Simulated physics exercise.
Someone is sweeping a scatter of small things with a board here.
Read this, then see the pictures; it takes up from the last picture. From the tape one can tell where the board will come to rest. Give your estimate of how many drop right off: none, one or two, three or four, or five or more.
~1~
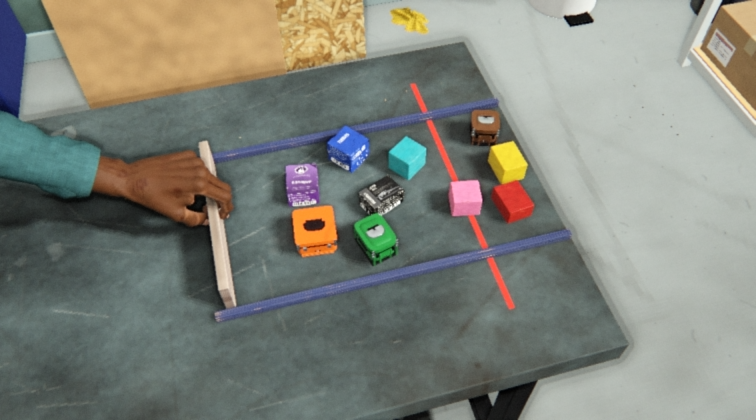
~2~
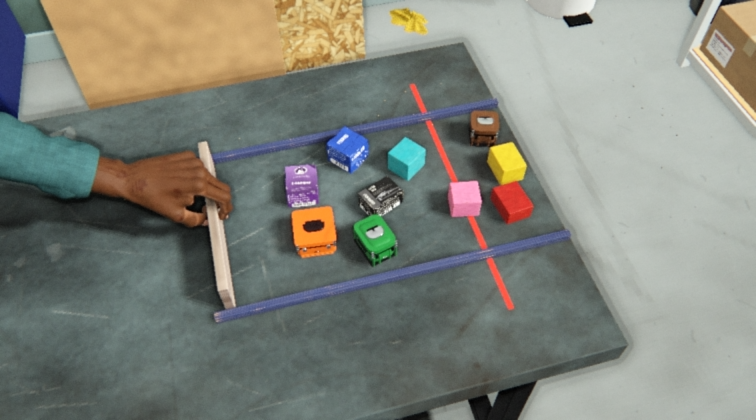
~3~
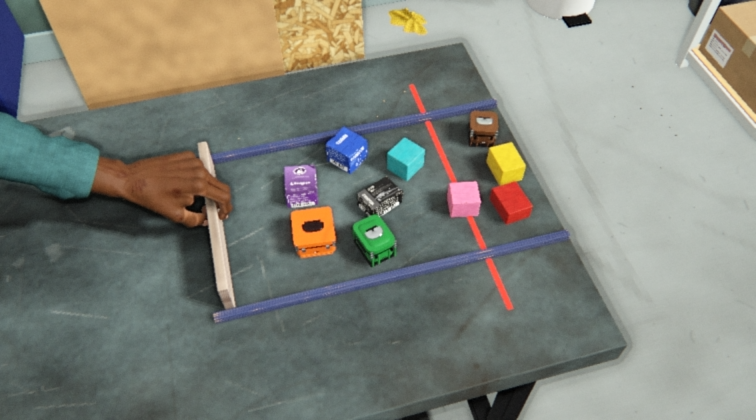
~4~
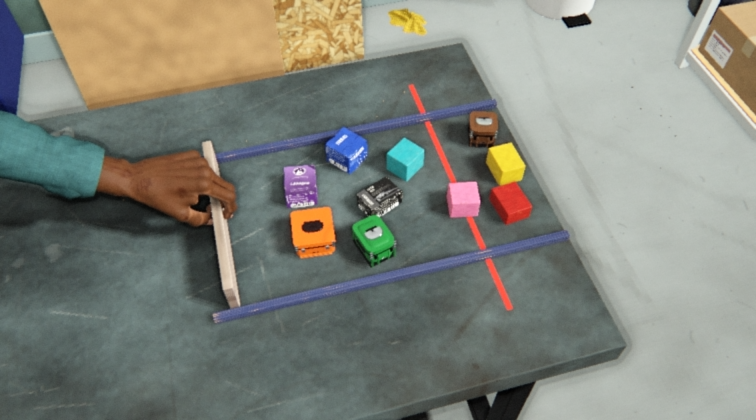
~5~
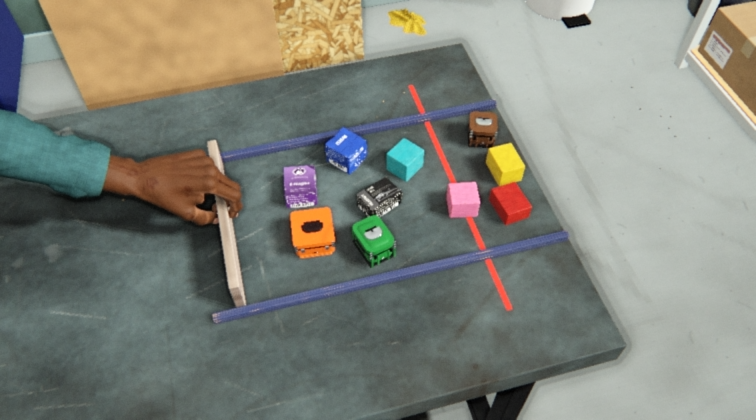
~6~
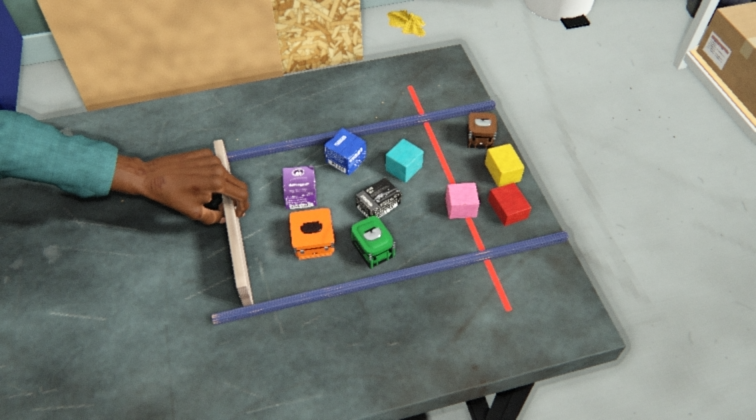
The table is going to keep every piece.
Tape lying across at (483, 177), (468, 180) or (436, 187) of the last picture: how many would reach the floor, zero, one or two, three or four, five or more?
Place by place, the answers come out as three or four; just one or two; no fall at all.
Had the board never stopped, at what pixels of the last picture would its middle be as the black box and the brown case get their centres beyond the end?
I reckon its middle sits around (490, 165) and then around (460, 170).
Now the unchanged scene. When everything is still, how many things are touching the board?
4 in contact.
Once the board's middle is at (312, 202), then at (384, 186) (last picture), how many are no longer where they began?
Up to then 3, and up to the other point 6.
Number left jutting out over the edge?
Overhanging: 3.
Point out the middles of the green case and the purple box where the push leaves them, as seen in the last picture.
Final pixels, roughly: (498, 231) for the first, (458, 153) for the other.
Soon after, none off yet; yellow block at rest near (504, 165); brown case at rest near (481, 130); red block at rest near (509, 204).
In the end, the number that fall off is zero.
